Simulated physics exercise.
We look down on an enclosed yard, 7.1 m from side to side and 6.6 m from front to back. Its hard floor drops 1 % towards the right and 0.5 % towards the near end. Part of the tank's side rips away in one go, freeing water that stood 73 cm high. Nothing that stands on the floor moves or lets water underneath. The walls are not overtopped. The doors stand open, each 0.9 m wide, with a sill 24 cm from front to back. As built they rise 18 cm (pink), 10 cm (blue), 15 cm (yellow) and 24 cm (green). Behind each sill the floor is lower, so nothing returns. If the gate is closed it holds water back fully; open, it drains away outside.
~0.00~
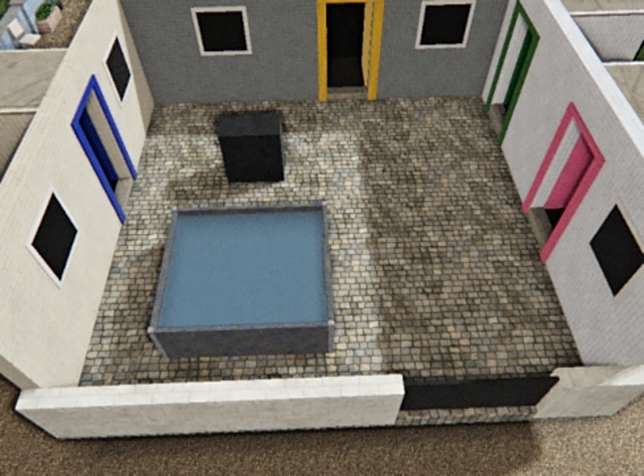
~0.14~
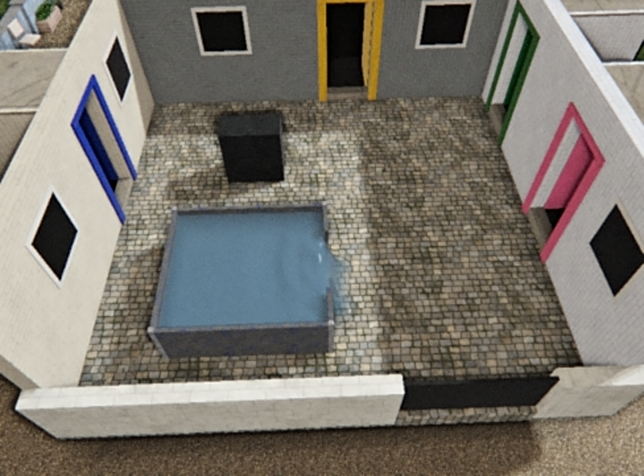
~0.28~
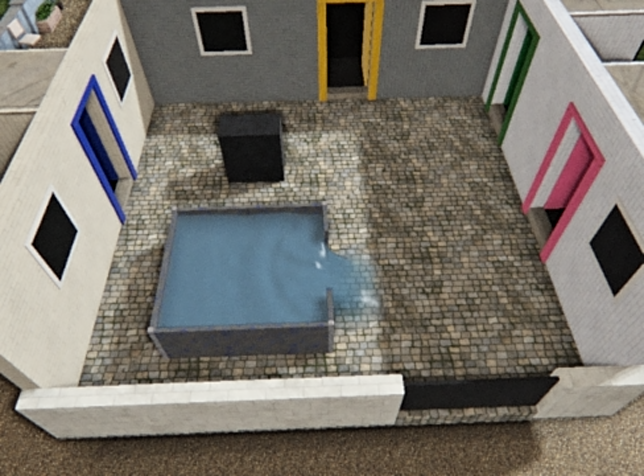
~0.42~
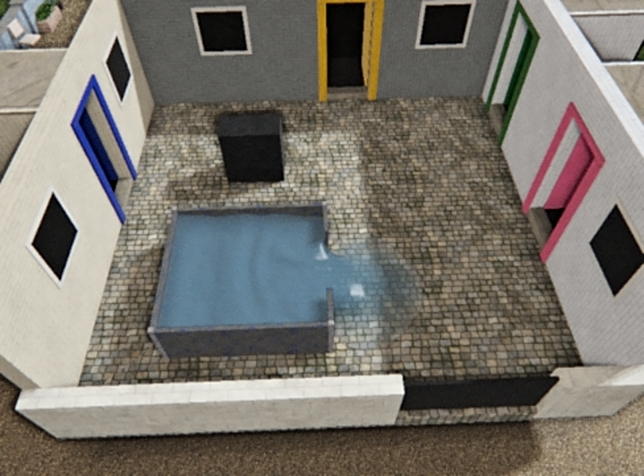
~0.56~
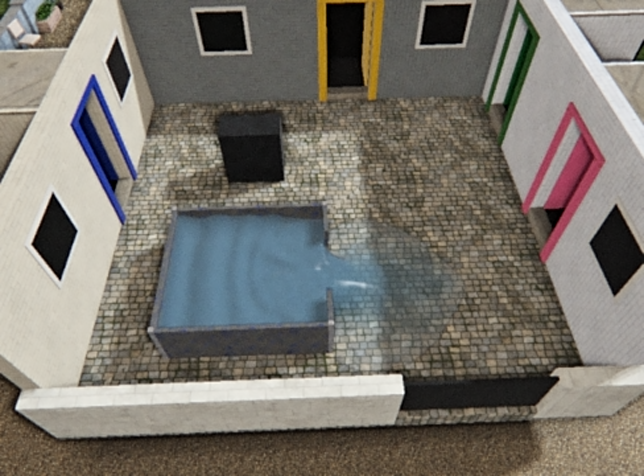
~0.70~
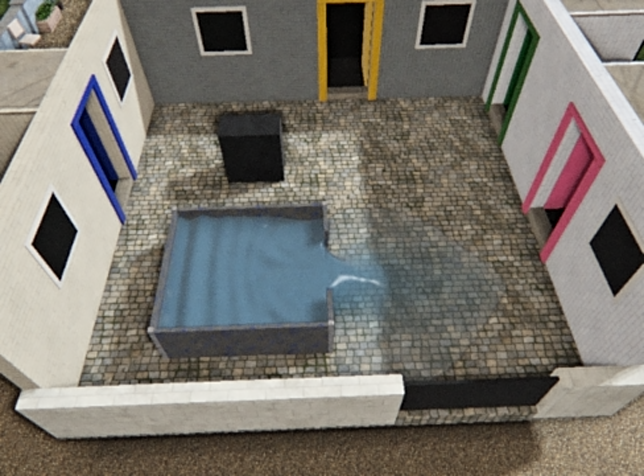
At first, a rectangular tank of blue water sits still in a walled, stone-paved yard with coloured doorways and a dark block behind it. Then part of its right side opens and water pours out, spreading rightward across the paving in a widening, thinning fan while ripples cross the tank.
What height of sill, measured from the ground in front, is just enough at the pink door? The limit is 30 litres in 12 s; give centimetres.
Close to 22 cm is just enough.
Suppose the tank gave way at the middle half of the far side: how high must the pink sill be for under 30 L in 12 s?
Some 6.5 cm.
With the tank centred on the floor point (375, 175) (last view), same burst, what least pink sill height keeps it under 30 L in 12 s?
Some 14.5 cm.
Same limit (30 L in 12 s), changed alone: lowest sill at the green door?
Roughly 14.0 cm at green.
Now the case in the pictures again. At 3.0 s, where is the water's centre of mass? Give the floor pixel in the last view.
At about (371, 278).
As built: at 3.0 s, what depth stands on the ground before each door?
In cm: Pink 26, blue 0, yellow 0, green 10.
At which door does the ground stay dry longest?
It is the blue one.
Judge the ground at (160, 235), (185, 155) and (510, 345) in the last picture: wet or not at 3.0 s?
In that order: Dry, dry, under water.
After 1.4 s water covers 30 % of the floor, deepest (46 cm) near (333, 288); 17 cm at the pink door, 1 litre in over its 18 cm sill.
After 3.0 s water covers 40 % of the floor, deepest (31 cm) near (559, 344); 26 cm at the pink door, 49 litres in over its 18 cm sill.
After 12.0 s water covers 100 % of the floor, deepest (12 cm) near (559, 311); 12 cm at the pink door, 75 litres in over its 18 cm sill.
At the pink door as built, the water arrived by 1.1 s and peaked near 29 cm at 2.2 s.
Run again over the same 12 s with other heights there, 84 litres in over 17.5 cm, 2 litres over 27.5 cm. The limit of 30 litres is kept from about 22 cm up.
